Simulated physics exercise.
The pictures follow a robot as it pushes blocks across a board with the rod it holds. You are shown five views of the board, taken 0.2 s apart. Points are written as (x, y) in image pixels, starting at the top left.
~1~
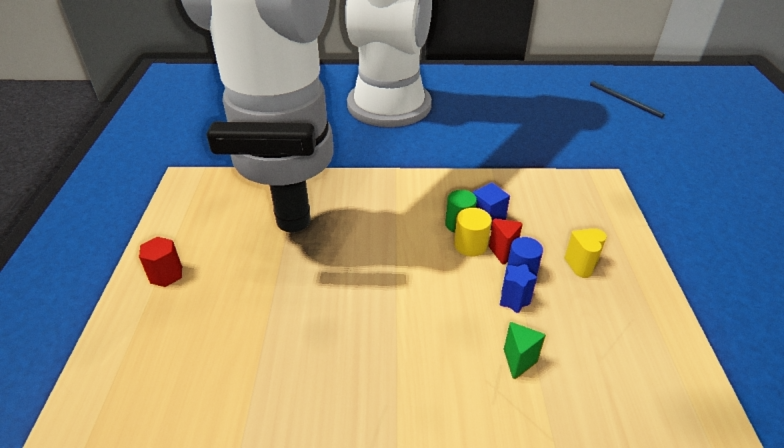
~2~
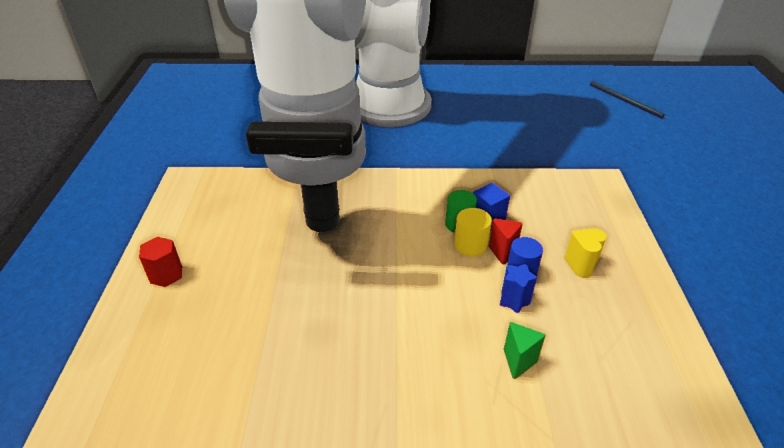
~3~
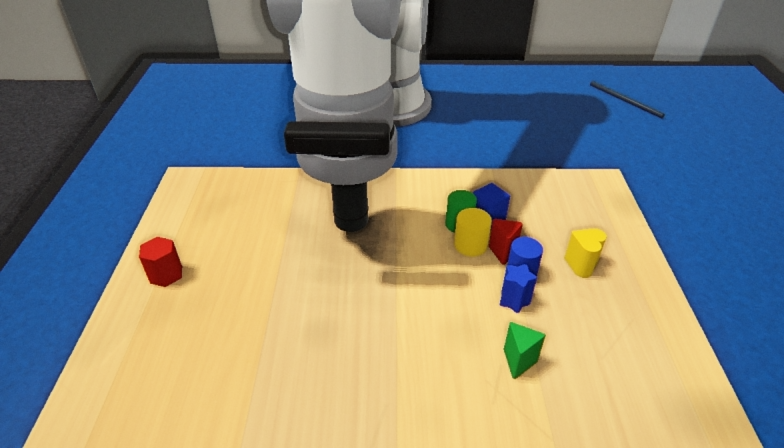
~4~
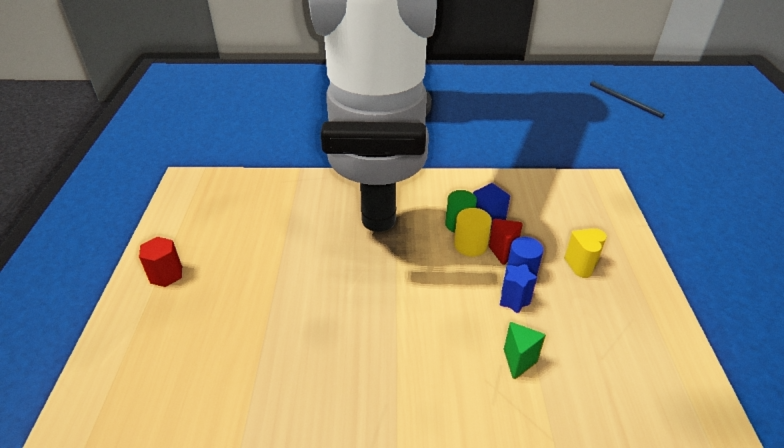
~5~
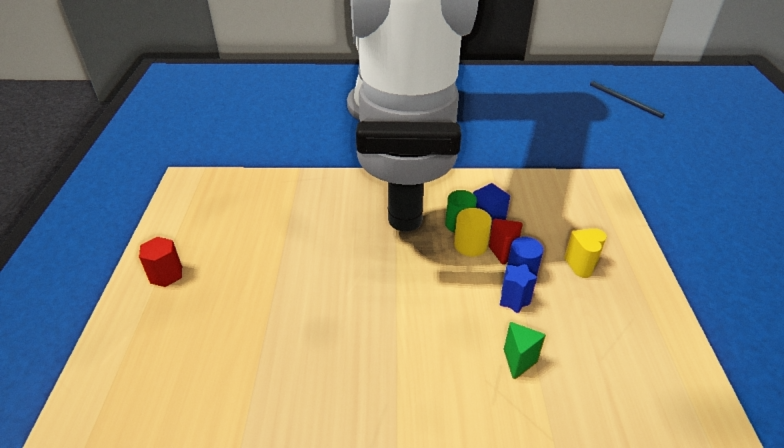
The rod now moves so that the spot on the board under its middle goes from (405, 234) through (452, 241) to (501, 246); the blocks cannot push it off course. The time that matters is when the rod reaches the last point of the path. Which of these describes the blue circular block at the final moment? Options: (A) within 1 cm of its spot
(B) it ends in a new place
Choice A: Within 1 cm of its spot.
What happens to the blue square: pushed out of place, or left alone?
It shifts position.
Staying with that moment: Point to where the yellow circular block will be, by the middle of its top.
Just about (542, 222).
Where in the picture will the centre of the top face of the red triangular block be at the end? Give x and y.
Somewhere near (560, 238).
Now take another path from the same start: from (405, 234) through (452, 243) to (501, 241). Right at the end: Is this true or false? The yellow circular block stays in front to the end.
True.
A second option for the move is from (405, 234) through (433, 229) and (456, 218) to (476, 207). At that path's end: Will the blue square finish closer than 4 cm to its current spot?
No.
On the path given first. One third of the way, rod (437, 227); nothing pushed yet.
Two thirds of the way, rod (471, 231); green circular block (471, 196); yellow circular block (509, 219); blue square (497, 189), turned 30° clockwise; red triangular block (534, 230), turned 70° clockwise.
At the end, rod (504, 234); green circular block (471, 196); yellow circular block (542, 222); blue square (497, 189), turned 30° clockwise; red triangular block (560, 238), turned 90° clockwise; blue circular block in place.
